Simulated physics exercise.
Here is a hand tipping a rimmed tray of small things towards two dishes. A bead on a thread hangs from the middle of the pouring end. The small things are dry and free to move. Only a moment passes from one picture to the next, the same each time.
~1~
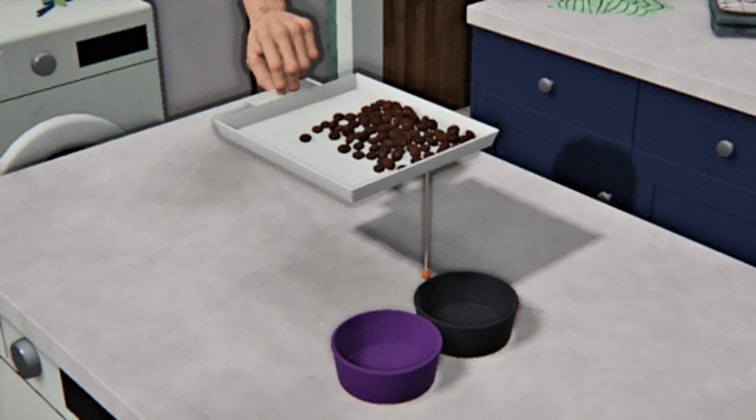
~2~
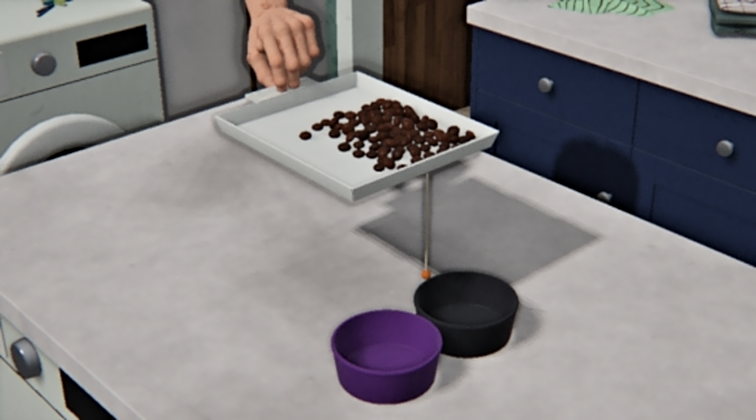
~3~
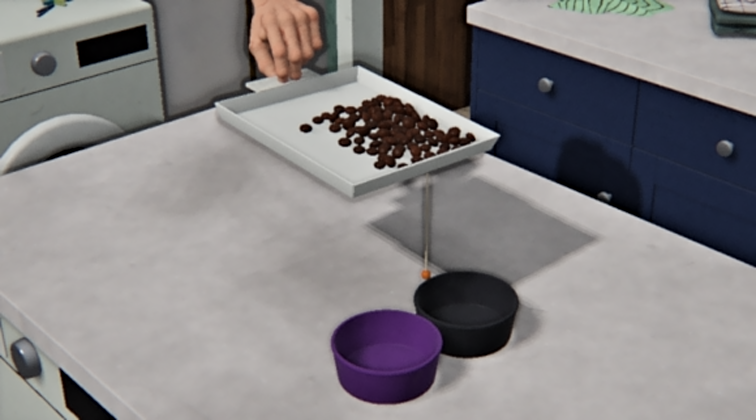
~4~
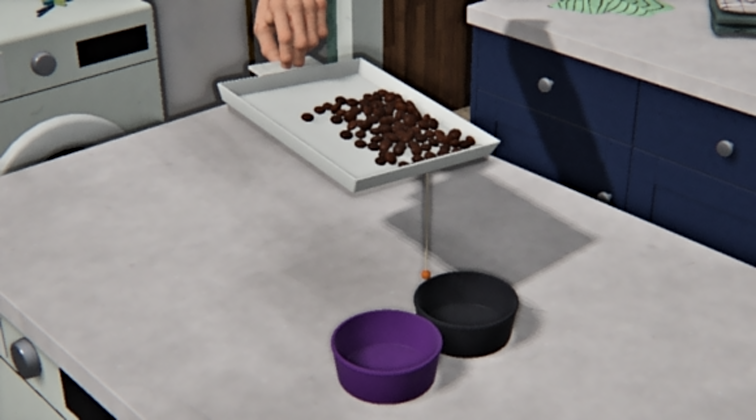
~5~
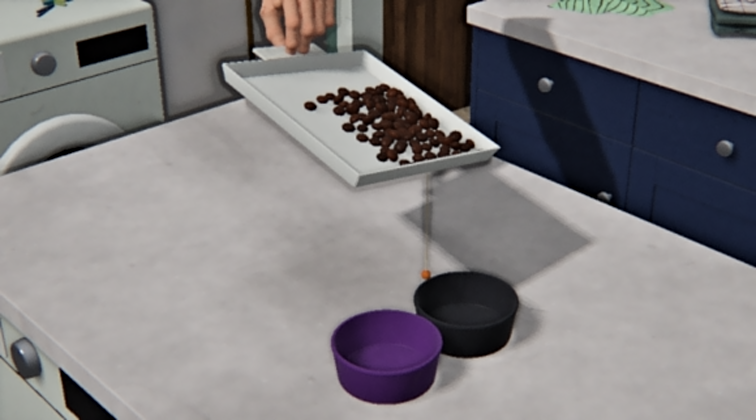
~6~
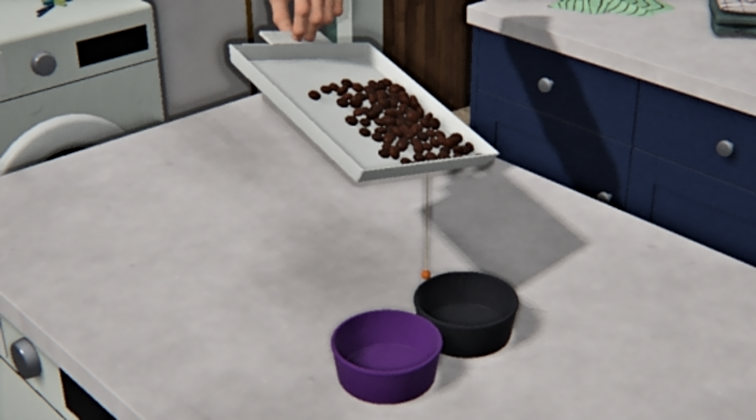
A hand raises the back of a white tray of brown drops above two bowls.
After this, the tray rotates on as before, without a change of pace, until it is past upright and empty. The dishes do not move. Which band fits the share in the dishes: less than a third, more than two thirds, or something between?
The two hold under a third of the load.
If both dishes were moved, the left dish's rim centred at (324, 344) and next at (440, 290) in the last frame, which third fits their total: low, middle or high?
At the first place below one third, at the second above two thirds.
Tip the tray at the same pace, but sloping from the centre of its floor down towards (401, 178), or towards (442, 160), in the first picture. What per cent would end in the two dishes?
Near 90 % and 40 %.
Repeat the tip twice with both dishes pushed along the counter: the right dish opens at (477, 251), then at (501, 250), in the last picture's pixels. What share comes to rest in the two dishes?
The first gives 90 %, the second 90 %.
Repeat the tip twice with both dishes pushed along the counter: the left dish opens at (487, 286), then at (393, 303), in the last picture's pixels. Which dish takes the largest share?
The first try: The left-hand dish. The second: The dish on the right.
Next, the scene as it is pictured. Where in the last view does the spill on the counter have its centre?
At about (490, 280).
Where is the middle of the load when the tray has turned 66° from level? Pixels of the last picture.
Near (446, 137).
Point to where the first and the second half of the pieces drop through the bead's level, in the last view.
The first part at (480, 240); the rest at (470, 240).
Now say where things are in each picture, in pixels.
Corners of the pouring end near (352, 186) and (491, 130), level; middle of the load near (398, 132), flat chocolate drops; left dish near (424, 378); right dish near (503, 333); bead on its thread near (426, 275), in the first picture.
Corners of the pouring end near (353, 185) and (492, 131), level; middle of the load near (398, 131), in the second picture.
Corners of the pouring end near (354, 182) and (492, 135), tipped barely, lowest at the right corner; middle of the load near (398, 129), in the third picture.
Corners of the pouring end near (357, 176) and (493, 140), tipped a little, lowest at the right corner; middle of the load near (399, 126), in the fourth picture.
Corners of the pouring end near (360, 171) and (493, 145), tipped clearly, lowest at the right corner; middle of the load near (401, 123), in the fifth picture.
Corners of the pouring end near (363, 167) and (492, 151), tipped clearly, lowest at the right corner; middle of the load near (403, 120); left dish near (424, 378); right dish near (503, 333), in the sixth picture.
Shortly afterwards, tray tipped steeply; all but a few on the tray; only a few in the air.
Next, tray tipped past a quarter turn; only a few on the tray; only a few in the right dish; the bulk outside both; a little in the air.
Some moments later, tray tipped past a quarter turn; only a few in the right dish; all but a few outside both.
In the end, tray tipped past a quarter turn; none at all in the left dish; only a few in the right dish; all but a few outside both.
